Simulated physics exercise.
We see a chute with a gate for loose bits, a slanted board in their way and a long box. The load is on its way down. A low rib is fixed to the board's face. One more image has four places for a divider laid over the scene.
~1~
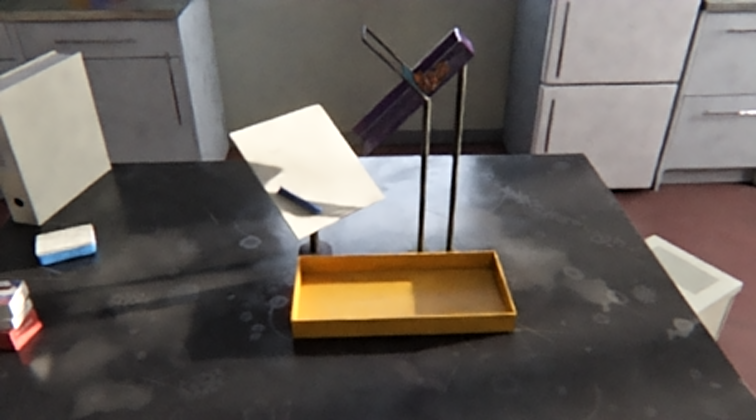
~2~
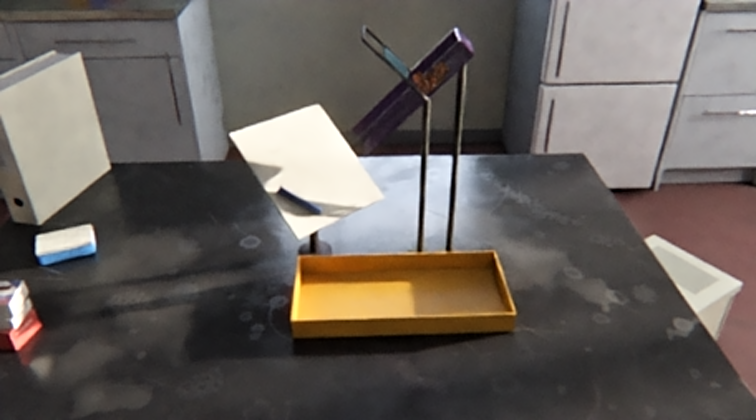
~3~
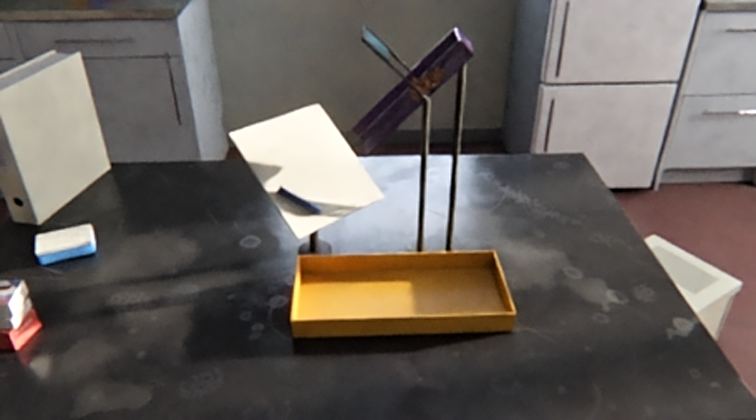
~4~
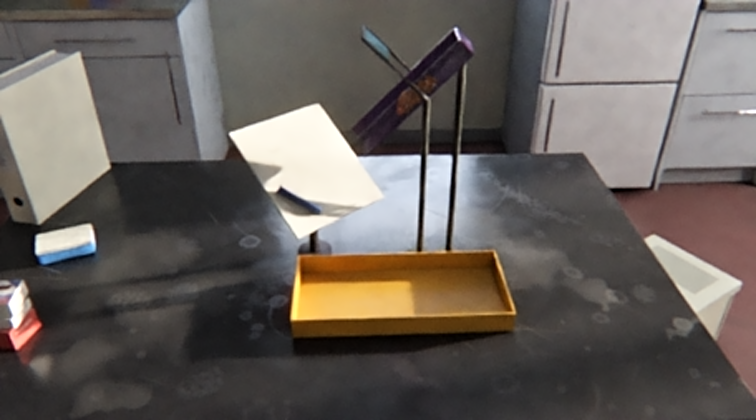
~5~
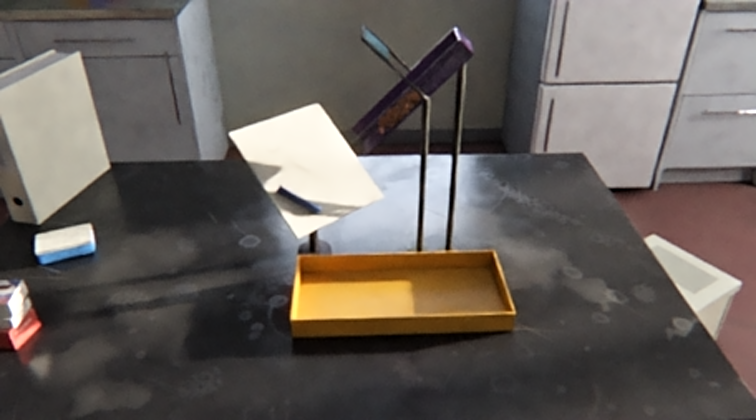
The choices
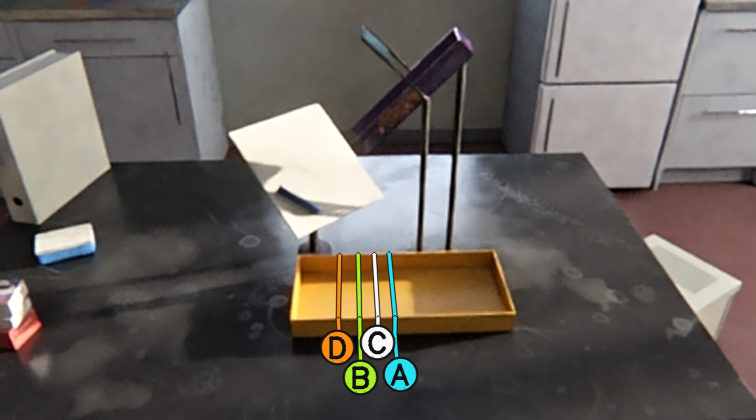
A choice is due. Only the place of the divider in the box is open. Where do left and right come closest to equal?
B beats the others.
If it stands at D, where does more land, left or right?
Right.
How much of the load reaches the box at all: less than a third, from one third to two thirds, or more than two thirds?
More than two thirds.
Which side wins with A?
The left side.
On the marked copy, line A crosses the front rim at (395, 316); line B crosses the front rim at (359, 317); line C crosses the front rim at (377, 317); line D crosses the front rim at (338, 318).
Choosing A, of what is caught, nearly all on the left of the divider, a small part on the right.
Choosing B, of what is caught, about two thirds on the left of the divider, about a third on the right.
Choosing C, of what is caught, most on the left of the divider, a small part on the right.
Choosing D, of what is caught, a small part on the left of the divider, nearly all on the right.
